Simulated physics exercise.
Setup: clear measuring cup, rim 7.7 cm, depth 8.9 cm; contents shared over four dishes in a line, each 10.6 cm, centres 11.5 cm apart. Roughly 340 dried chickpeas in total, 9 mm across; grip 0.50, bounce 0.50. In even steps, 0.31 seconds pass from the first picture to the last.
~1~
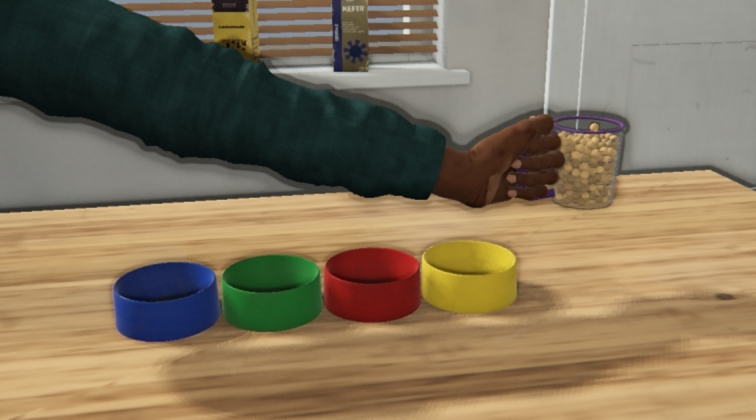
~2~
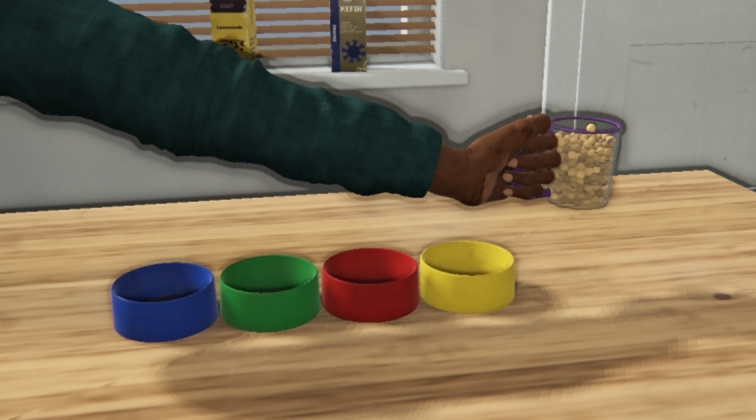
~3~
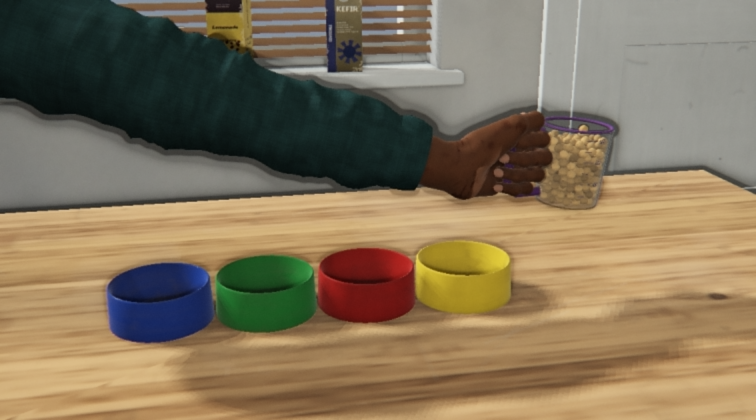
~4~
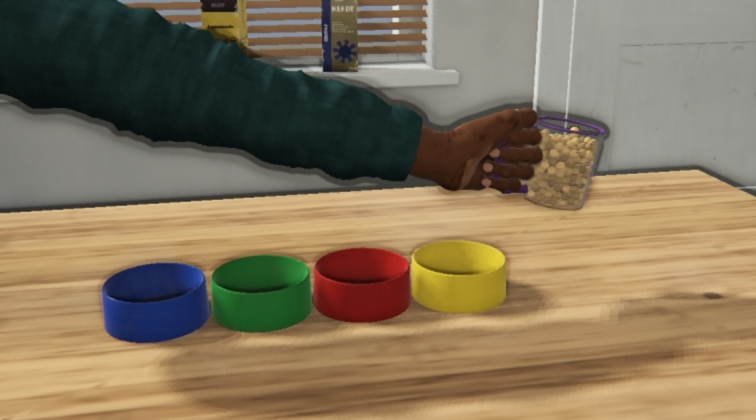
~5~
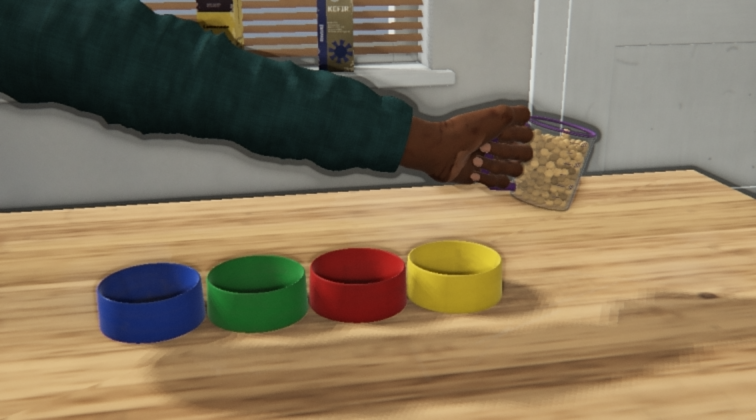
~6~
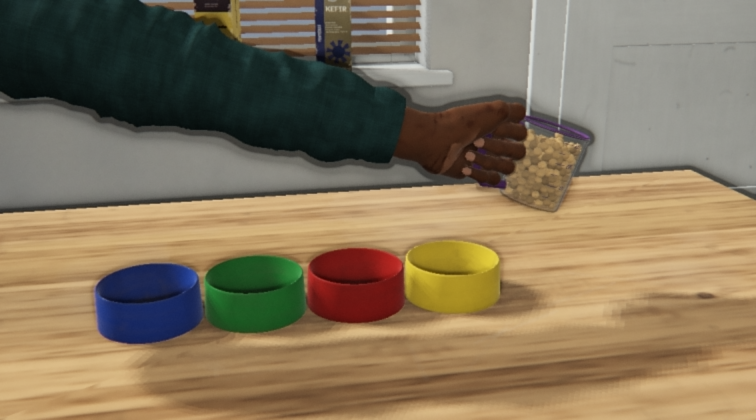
We see a hand holding a clear cup of dried chickpeas above a wooden table, behind a row of blue, green, red and yellow dishes; the hand moves the cup slightly left while gradually tilting its rim to the right.
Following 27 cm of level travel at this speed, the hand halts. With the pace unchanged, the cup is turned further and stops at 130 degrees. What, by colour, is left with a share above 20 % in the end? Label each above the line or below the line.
Red dish: Below the line; blue dish: Below the line; green dish: Below the line; yellow dish: Above the line; counter: Below the line.
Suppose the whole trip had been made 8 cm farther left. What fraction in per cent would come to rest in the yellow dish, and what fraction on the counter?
The yellow one would get 10 and the counter 0.
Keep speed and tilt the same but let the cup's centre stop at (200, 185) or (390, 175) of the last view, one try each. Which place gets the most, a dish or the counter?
Yellow, then yellow.
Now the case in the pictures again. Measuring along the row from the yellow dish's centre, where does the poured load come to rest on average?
Some 2 centimetres out on the left-hand side of that dish.
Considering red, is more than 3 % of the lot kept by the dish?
Result for red: Yes, it does.
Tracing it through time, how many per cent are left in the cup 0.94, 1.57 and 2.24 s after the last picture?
One after the other: 100, 30, 0 in a hundred.
Then, 0.94 s after the last picture, tilt 83 degrees; cup holds 100 %.
Then, 1.57 s after the last picture, tilt 126 degrees; cup holds 30 %, yellow 65 %.
Then, 2.24 s after the last picture, tilt 130 degrees; cup holds 0 %, red 10 %, yellow 80 %.
In the end, red 10 %, blue 0 %, green 0 %, yellow 80 %, counter 10 %.
